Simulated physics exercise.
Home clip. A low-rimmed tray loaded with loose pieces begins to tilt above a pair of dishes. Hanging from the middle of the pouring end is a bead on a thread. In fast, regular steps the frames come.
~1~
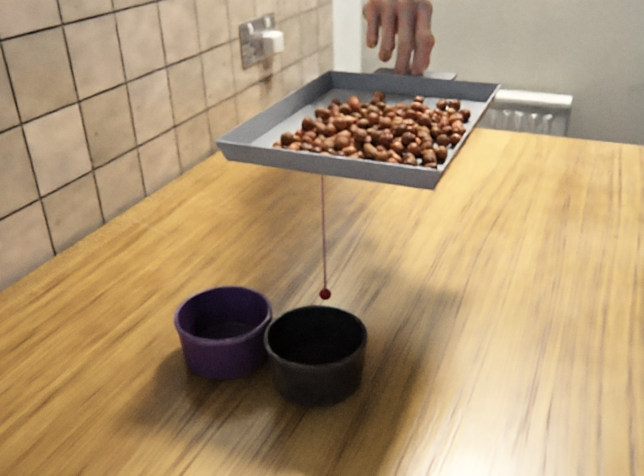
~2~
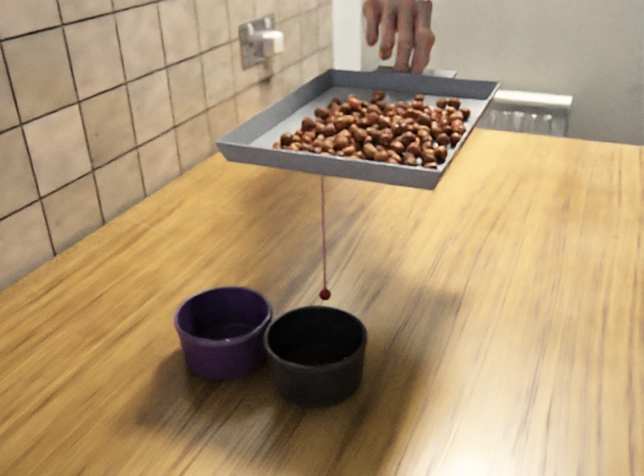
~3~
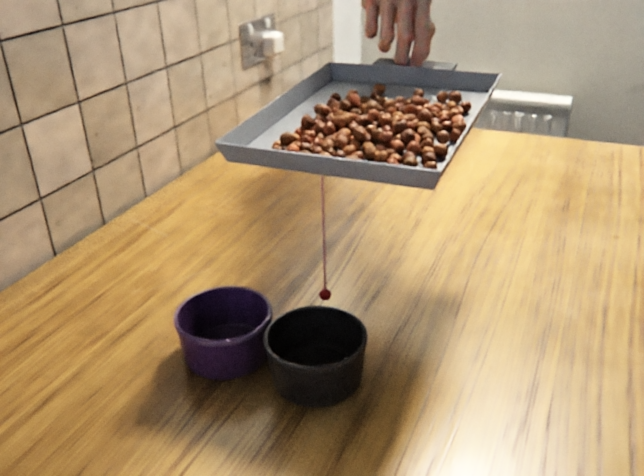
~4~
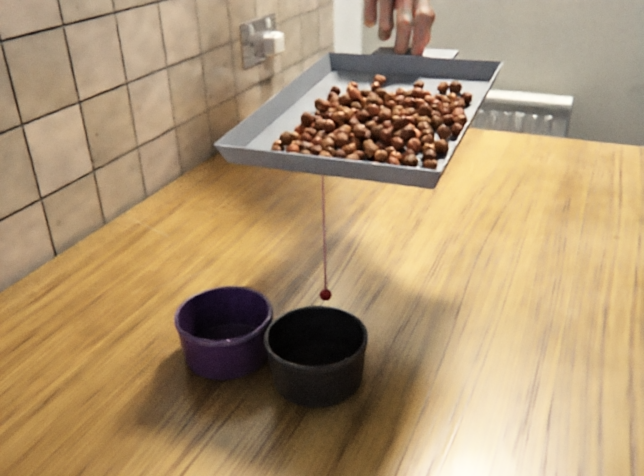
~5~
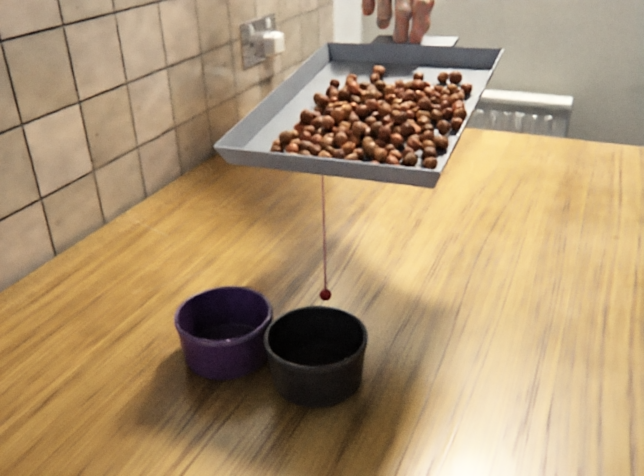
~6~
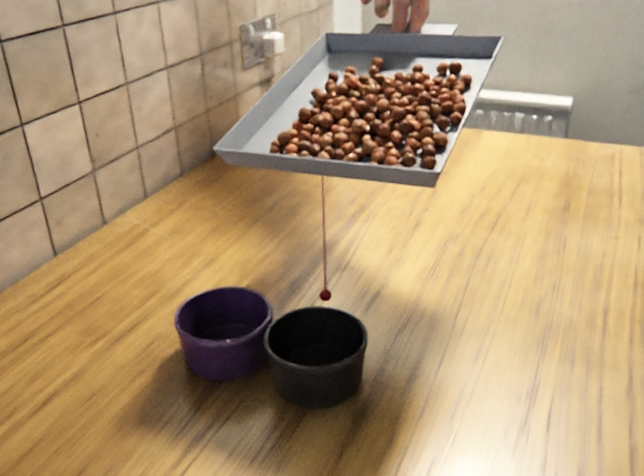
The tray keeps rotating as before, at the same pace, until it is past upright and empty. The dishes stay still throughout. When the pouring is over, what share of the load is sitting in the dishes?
Caught: Above half.
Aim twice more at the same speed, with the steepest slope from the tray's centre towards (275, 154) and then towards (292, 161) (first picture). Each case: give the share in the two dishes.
Respectively 70 % and 70 %.
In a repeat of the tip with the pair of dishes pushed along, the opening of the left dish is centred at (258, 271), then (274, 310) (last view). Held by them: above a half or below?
Well, the minor share the first time and the minor share the second time.
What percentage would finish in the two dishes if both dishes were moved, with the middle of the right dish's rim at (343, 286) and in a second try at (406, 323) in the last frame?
0 % and 0 %.
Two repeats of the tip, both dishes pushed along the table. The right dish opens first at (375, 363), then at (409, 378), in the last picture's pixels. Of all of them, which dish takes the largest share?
The dish at left, then the dish at left.
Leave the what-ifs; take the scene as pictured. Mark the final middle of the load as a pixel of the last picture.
Last view, resting centre - approx. (249, 357).
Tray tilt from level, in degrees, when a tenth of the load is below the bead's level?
The angle is around 80°.
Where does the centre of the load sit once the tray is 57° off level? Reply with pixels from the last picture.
Somewhere about pixel (330, 109).
Just after the last frame, tray tipped steeply; almost all on the tray; just a few in the right dish; just a few in the left dish; just a few outside both; just a few in the air.
A moment on, tray tipped right over; about a tenth on the tray; roughly a quarter in the right dish; roughly a third in the left dish; roughly a quarter outside both; about a tenth in the air.
Further on, tray tipped past a quarter turn; roughly a quarter in the right dish; roughly half in the left dish; roughly a third outside both.
When it is over, tray tipped past a quarter turn; roughly a quarter in the right dish; roughly half in the left dish; roughly a third outside both.
